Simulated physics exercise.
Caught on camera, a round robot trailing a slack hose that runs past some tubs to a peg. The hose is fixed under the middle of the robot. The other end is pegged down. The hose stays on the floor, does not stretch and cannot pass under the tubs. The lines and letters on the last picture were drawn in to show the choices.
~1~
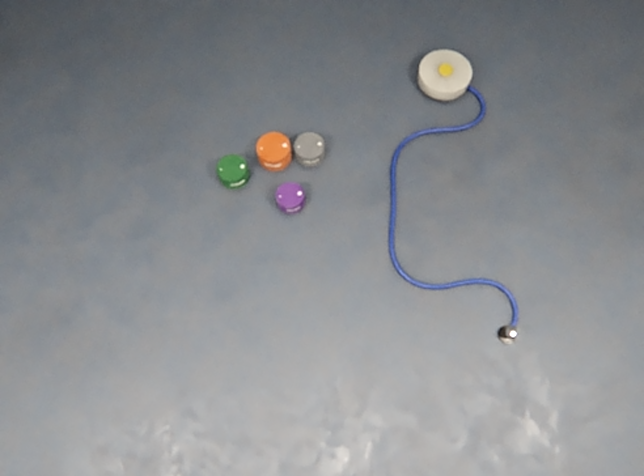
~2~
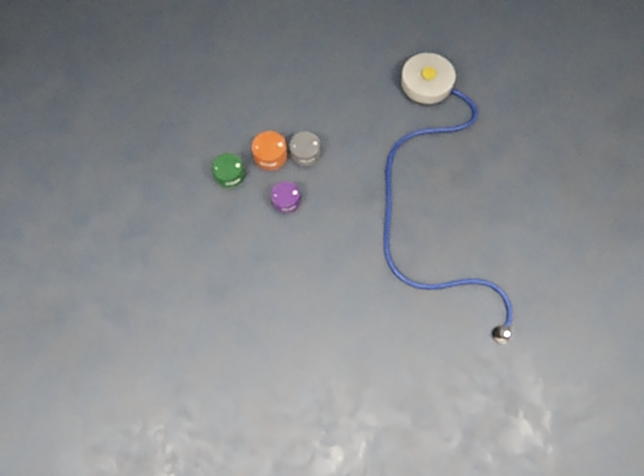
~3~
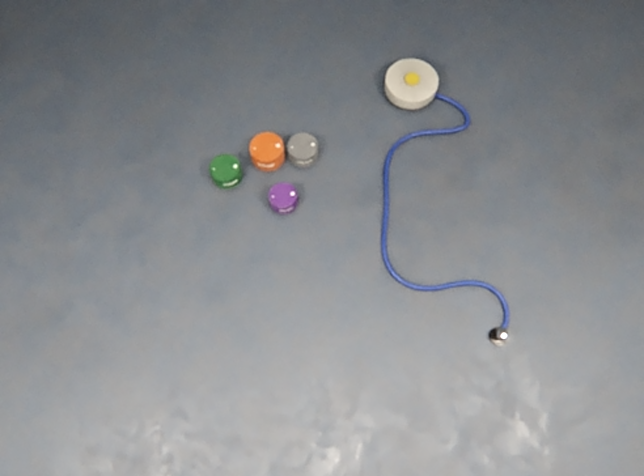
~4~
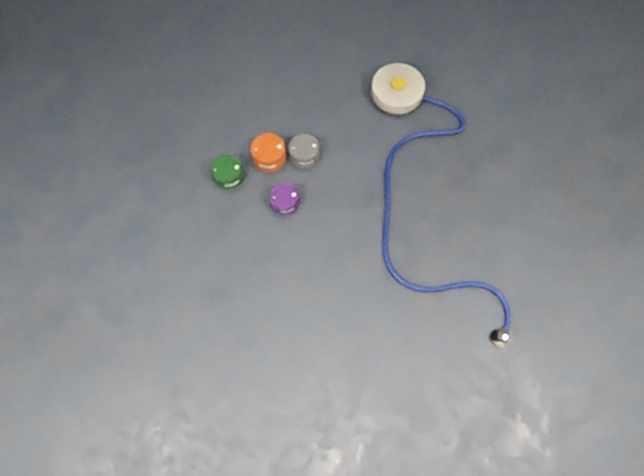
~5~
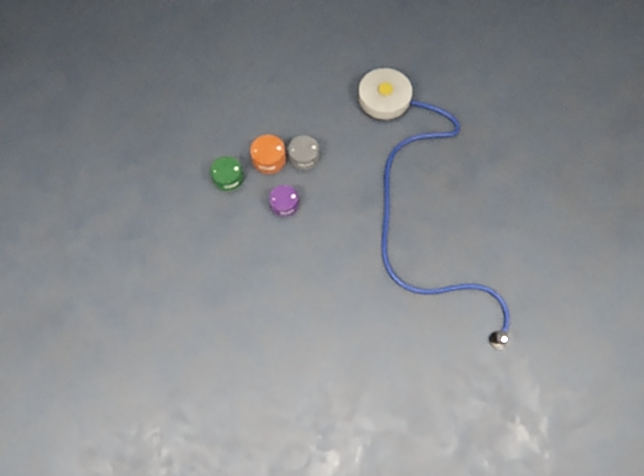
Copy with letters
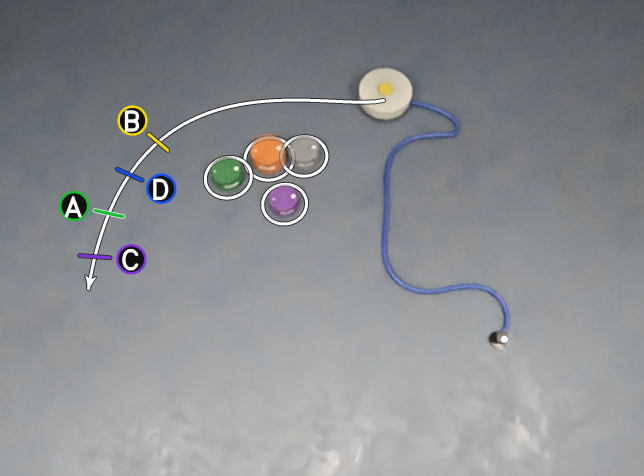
At first, a round white robot with a yellow centre sits at the upper right, a curving blue cord running down from it to a small metallic peg, while green, orange, grey and purple tubs cluster to the left. The robot then slides a short way left and slightly down, bending the cord's upper end.
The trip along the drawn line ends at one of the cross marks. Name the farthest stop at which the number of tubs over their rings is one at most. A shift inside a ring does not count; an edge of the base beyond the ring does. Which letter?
Mark D.
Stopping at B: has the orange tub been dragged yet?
By then, no.
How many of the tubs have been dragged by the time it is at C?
By then, four.
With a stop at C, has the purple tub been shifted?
By then, yes.
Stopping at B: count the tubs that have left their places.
The count is none.
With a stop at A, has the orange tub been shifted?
Yes.
On the marked copy, A at (109, 214); B at (158, 142); C at (95, 257); D at (130, 175); the route from (384, 100) via (191, 121) to (88, 289).
With D. Early on, robot (286, 95).
Further on, robot (190, 114).
At the end, robot (126, 170); grey tub (301, 157); none over the rings.
As for the rest, A has two over the rings; B is within the limit but short; C has four over the rings.
